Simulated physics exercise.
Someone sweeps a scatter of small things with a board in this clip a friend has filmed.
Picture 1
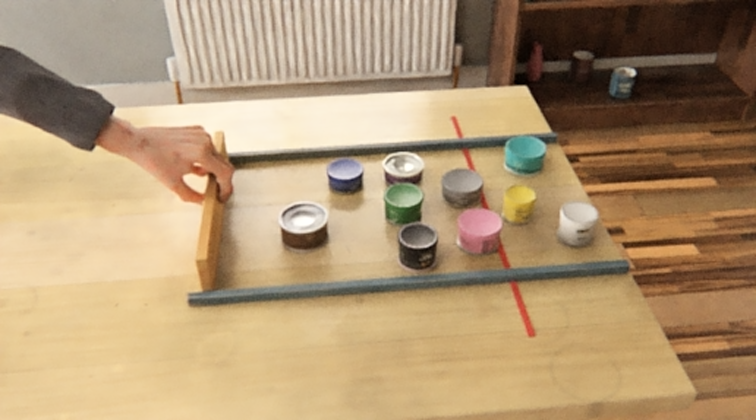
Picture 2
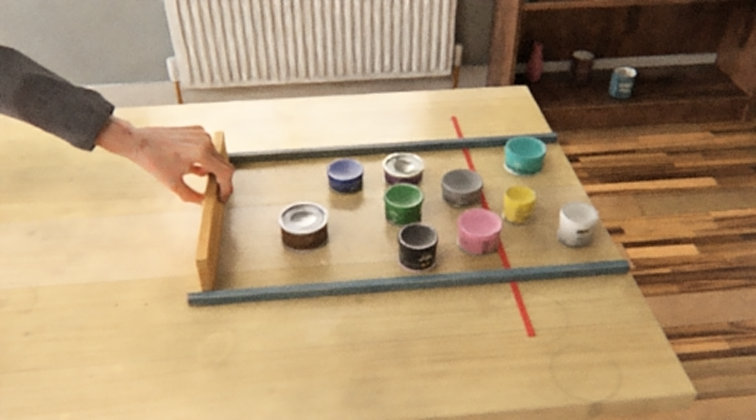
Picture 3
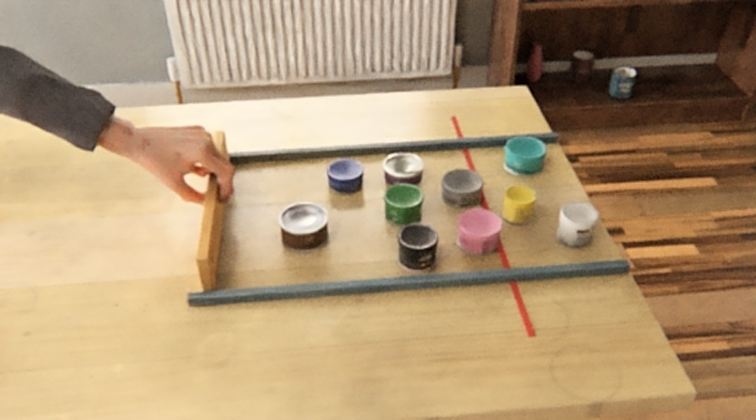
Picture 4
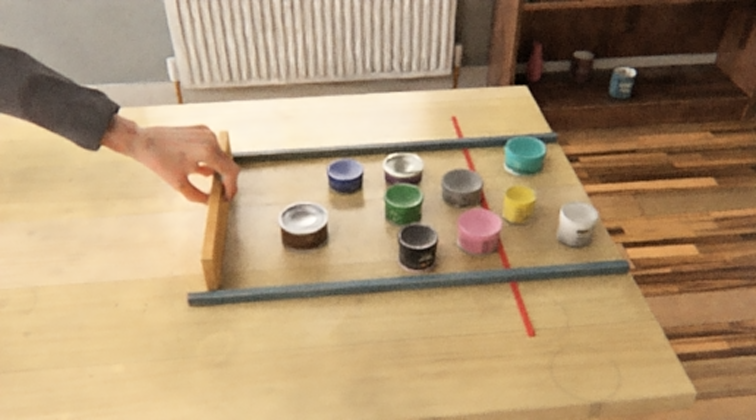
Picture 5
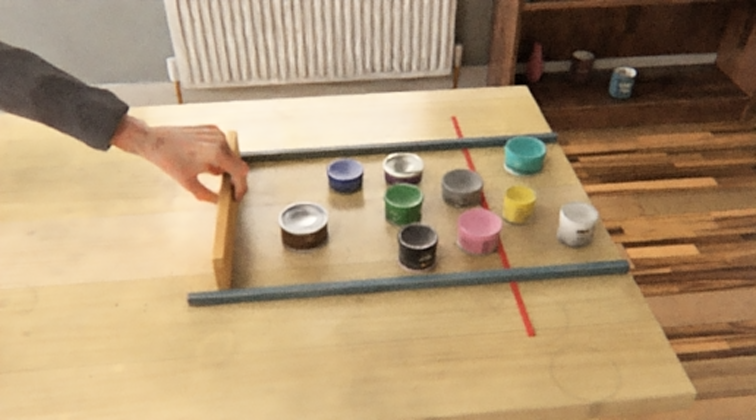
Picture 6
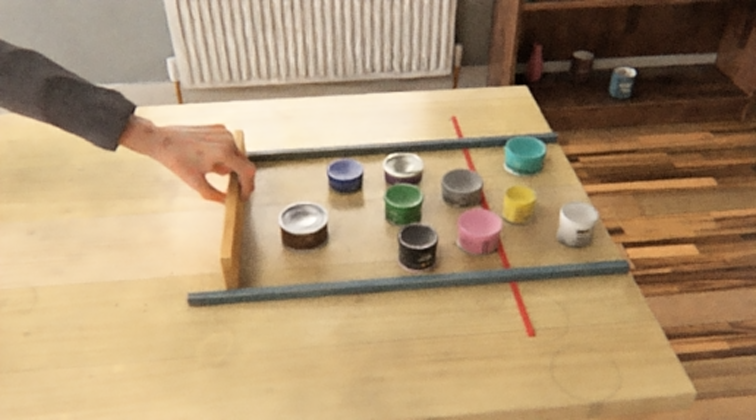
A hand in a dark sleeve holds an upright wooden board at the left of a pale wooden table, seen from above at an angle, with a radiator and shelves behind. Between two blue-grey rails sit small pots: brown, blue, purple, green, black, grey and pink, then yellow, turquoise and white beyond a red tape line. The board, still at first, slides slightly right toward the unmoving pots.
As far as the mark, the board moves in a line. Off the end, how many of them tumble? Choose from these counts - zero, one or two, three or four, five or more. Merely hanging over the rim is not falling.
Count: Zero.
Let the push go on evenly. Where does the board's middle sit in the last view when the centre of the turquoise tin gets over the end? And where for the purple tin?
The turquoise tin puts it at (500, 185), the purple tin at (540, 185).
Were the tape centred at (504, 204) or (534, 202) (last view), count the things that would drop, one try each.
1 and 2.
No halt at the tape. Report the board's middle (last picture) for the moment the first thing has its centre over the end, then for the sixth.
Its centre point is roughly (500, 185) and later (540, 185).
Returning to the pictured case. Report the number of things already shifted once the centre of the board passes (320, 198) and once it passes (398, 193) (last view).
Tally: 1; 6.
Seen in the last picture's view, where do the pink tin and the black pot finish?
The pink tin ends up near (557, 232), and the black pot near (523, 242).
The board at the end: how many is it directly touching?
Looks like 4 of them, all told.
Soon after, none off yet; white pot at rest near (577, 225); turquoise tin at rest near (525, 157); yellow tin at rest near (519, 205).
In the end, the number that fall off is zero.
